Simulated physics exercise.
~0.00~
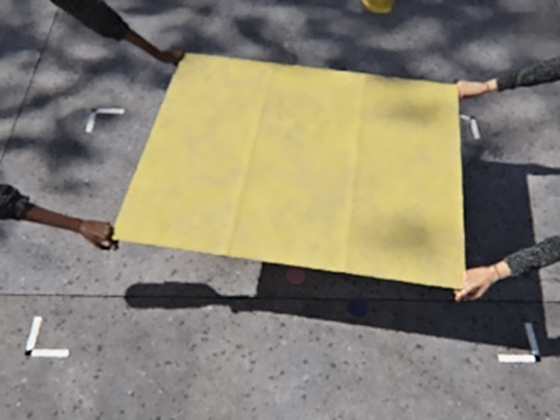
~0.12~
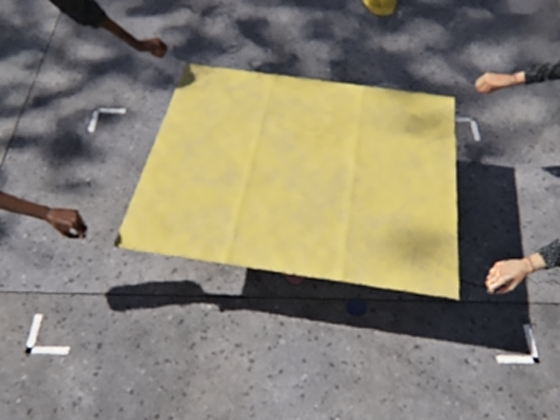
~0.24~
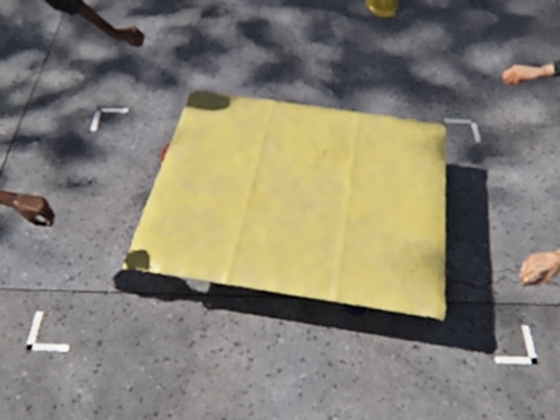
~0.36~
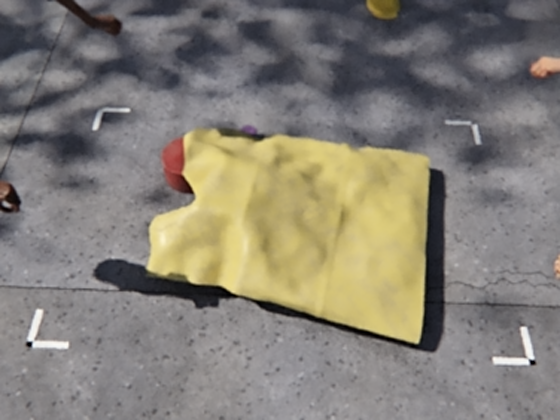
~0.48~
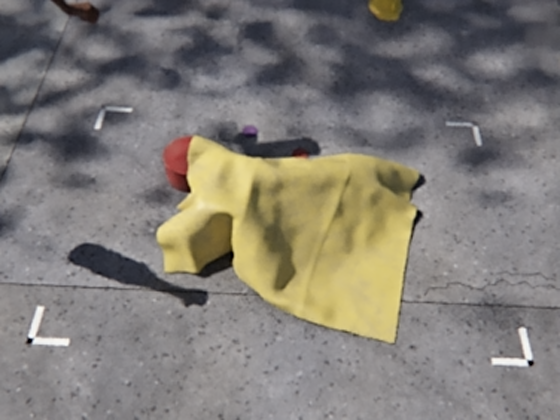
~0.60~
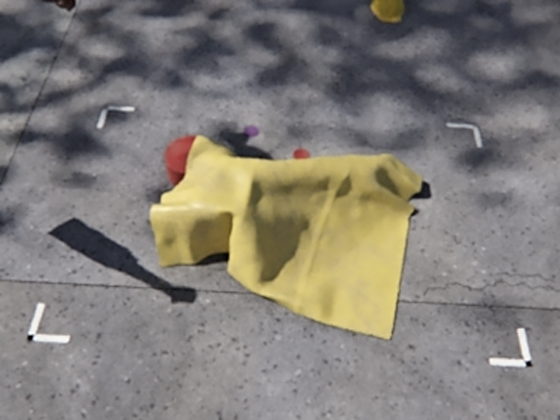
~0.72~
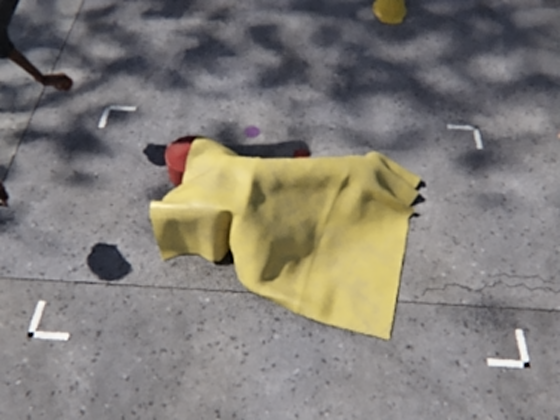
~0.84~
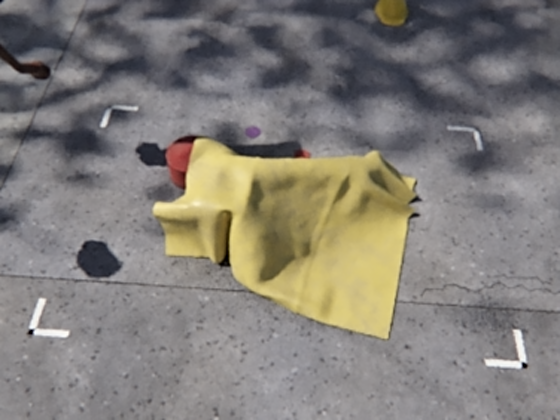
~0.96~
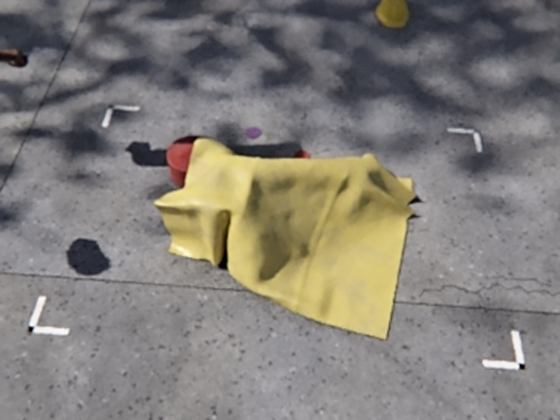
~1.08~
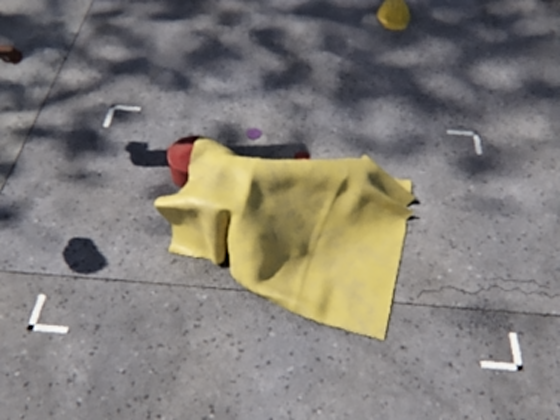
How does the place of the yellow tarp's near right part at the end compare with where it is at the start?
At the start it is held up in the air by a hand on the right, while at the end it has dropped and rests noticeably lower in the view, nearer the bottom right corner mark.
